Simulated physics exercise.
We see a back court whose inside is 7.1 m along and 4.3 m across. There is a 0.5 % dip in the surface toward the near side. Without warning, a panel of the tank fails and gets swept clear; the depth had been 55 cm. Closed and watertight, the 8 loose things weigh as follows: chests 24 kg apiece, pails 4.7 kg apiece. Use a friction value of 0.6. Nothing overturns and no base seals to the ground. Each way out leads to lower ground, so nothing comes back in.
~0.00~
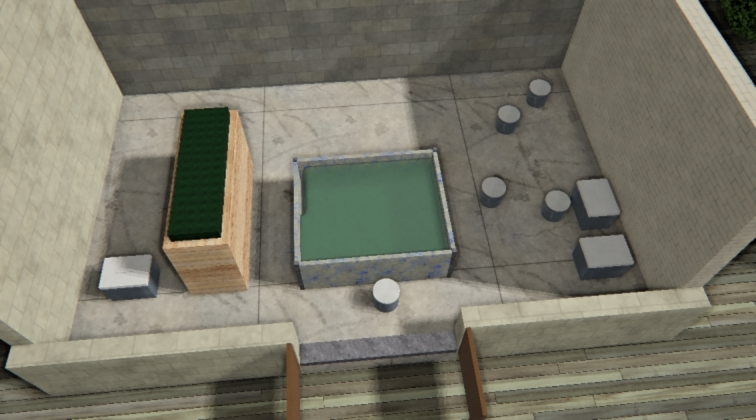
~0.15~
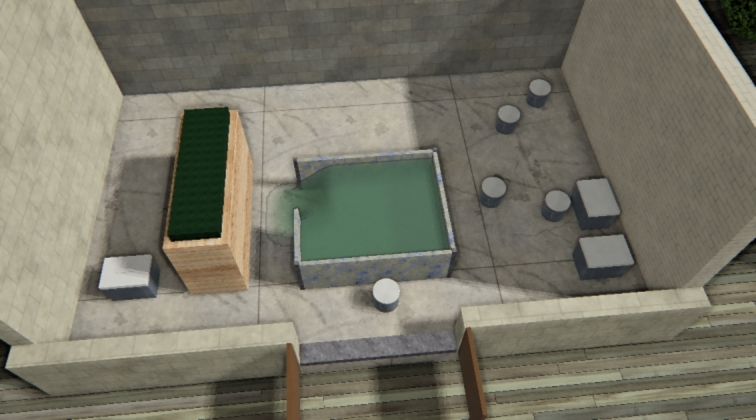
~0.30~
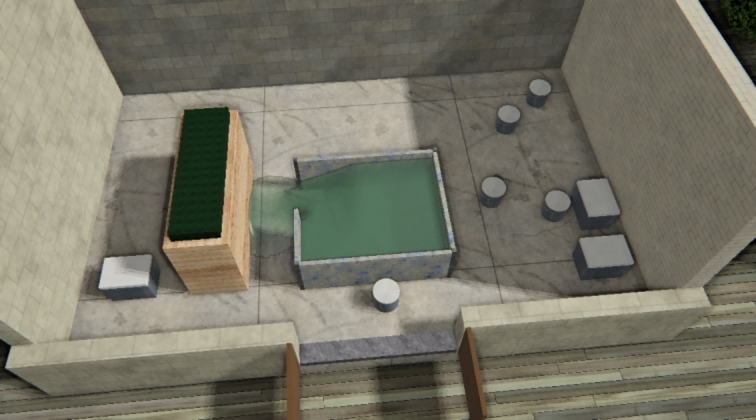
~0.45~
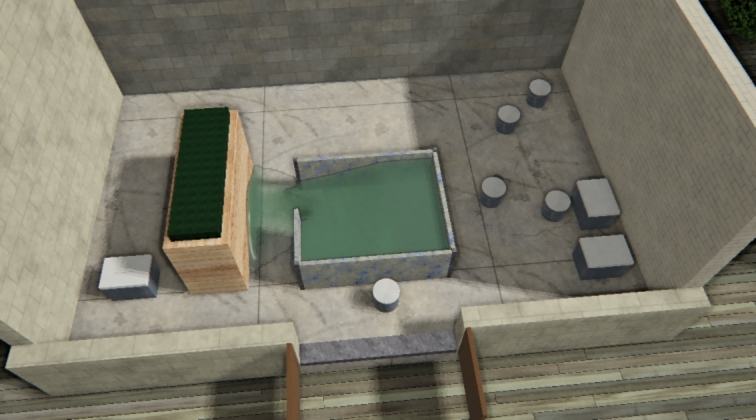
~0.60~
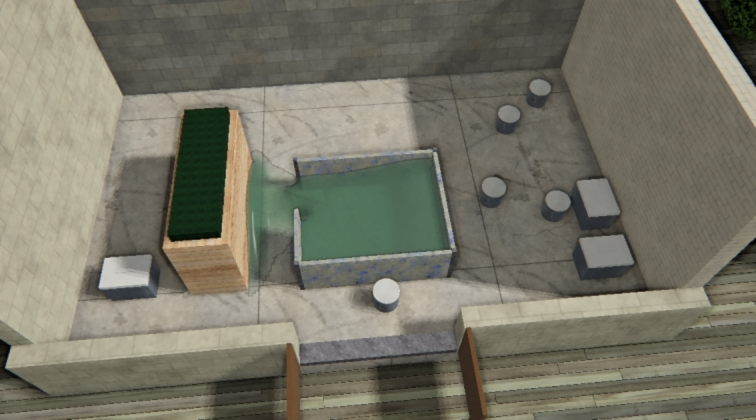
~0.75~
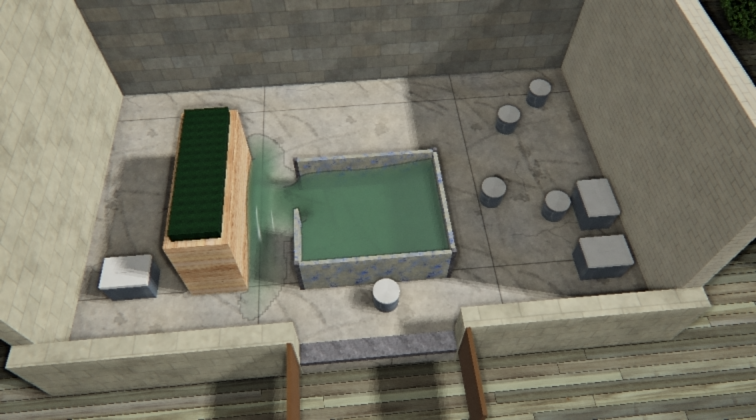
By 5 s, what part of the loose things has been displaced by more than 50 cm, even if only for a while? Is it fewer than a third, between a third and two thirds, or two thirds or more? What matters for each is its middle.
Fewer than a third.
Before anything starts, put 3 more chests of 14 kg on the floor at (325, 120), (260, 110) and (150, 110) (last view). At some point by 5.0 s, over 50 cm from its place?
Check, in order - exceeded, exceeded, exceeded.
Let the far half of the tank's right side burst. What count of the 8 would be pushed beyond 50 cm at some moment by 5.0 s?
In that case the number is 7.
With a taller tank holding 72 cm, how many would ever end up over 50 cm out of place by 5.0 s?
Count under that change: 2.
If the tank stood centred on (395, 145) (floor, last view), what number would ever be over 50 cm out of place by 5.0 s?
Count: 1.
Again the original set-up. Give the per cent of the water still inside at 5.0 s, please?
Roughly 90 percent.
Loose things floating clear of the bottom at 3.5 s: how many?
My tally comes to 0.
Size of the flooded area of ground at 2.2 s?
Somewhere about 11.5 m2, give or take.
After 1.1 s 0 of 8 are over 50 cm from their spots; 0 afloat.
After 2.2 s 0 of 8 are over 50 cm from their spots; 0 afloat.
After 3.5 s 0 of 8 are over 50 cm from their spots; 0 afloat.
After 5.0 s 0 of 8 are over 50 cm from their spots, and 0 have been at some point; 0 afloat.
